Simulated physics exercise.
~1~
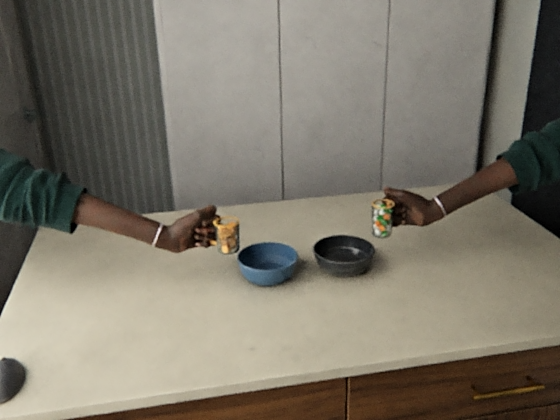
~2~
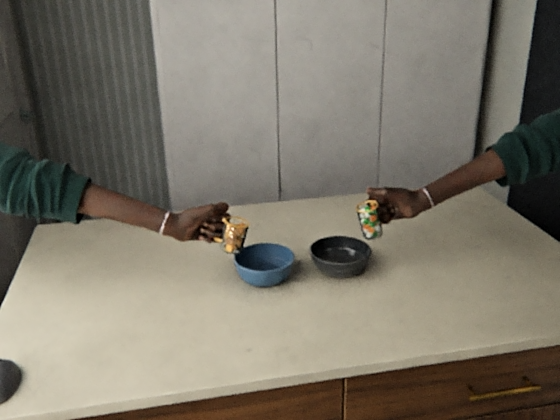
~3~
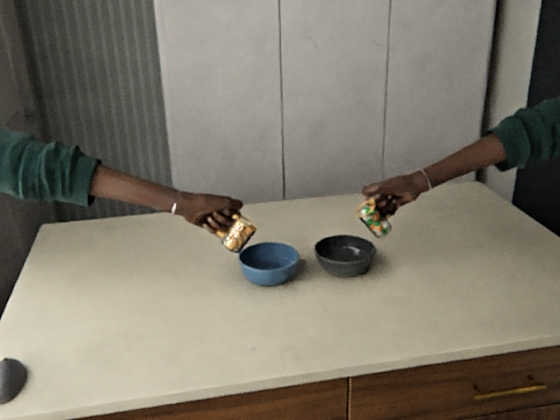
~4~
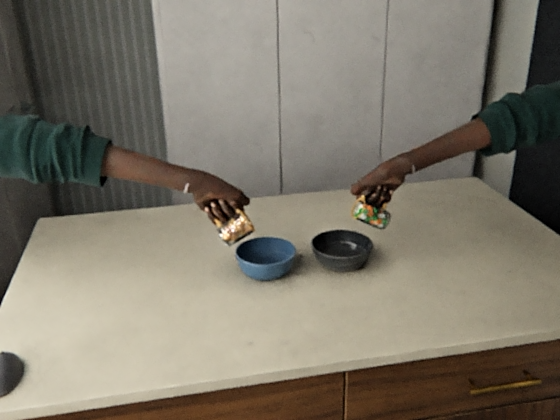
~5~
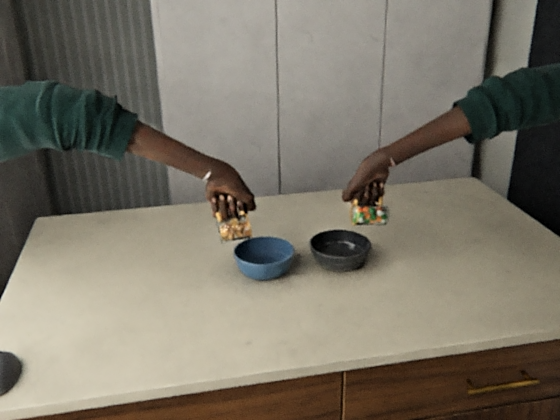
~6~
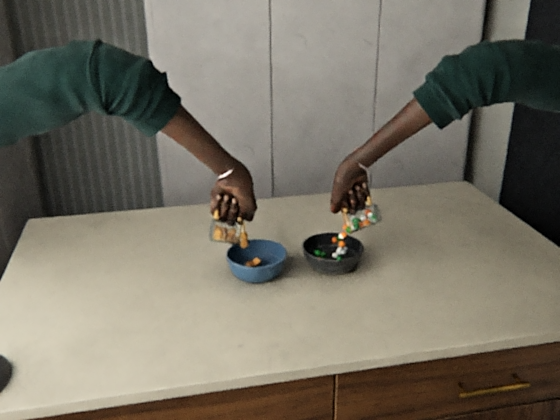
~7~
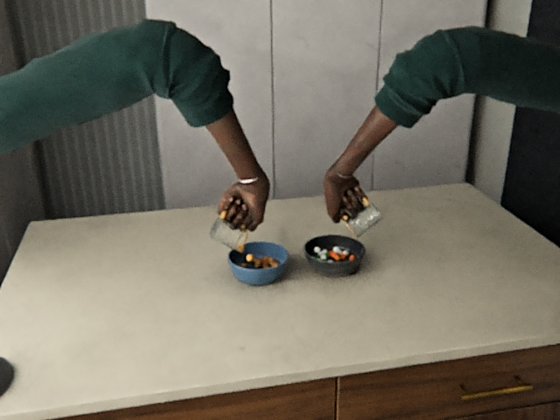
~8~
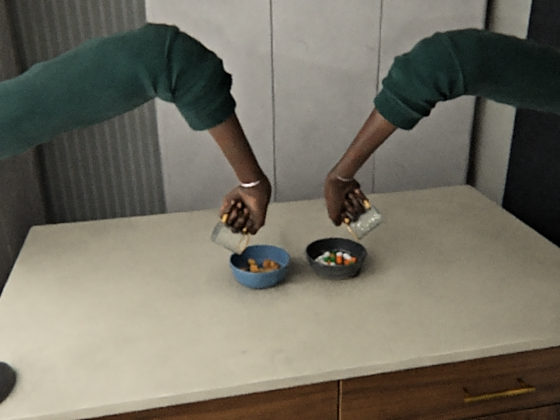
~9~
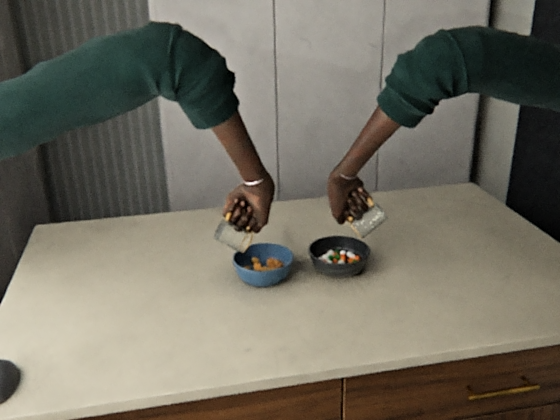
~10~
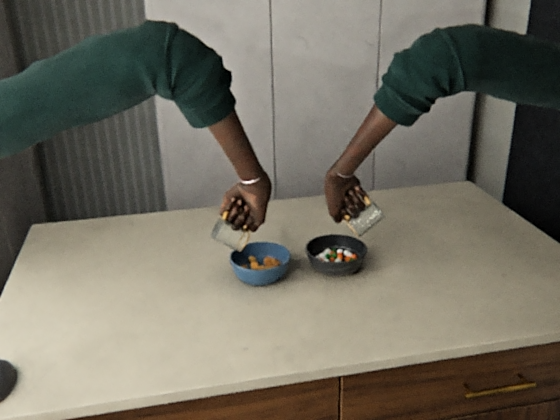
The clip opens on a pale counter with a blue bowl and a dark gray bowl side by side, while two arms in green sleeves hold a small clear cup of colorful pieces near each. The hands move slightly inward and begin tipping the cups, yet nothing spills out at first. As the cups pass onto their sides, orange pieces start dropping into the left bowl and mixed-color ones into the right. The hands turn the cups further over until both are emptied. At the end, the hands hold the upturned cups still, and all the pieces rest inside the bowls.
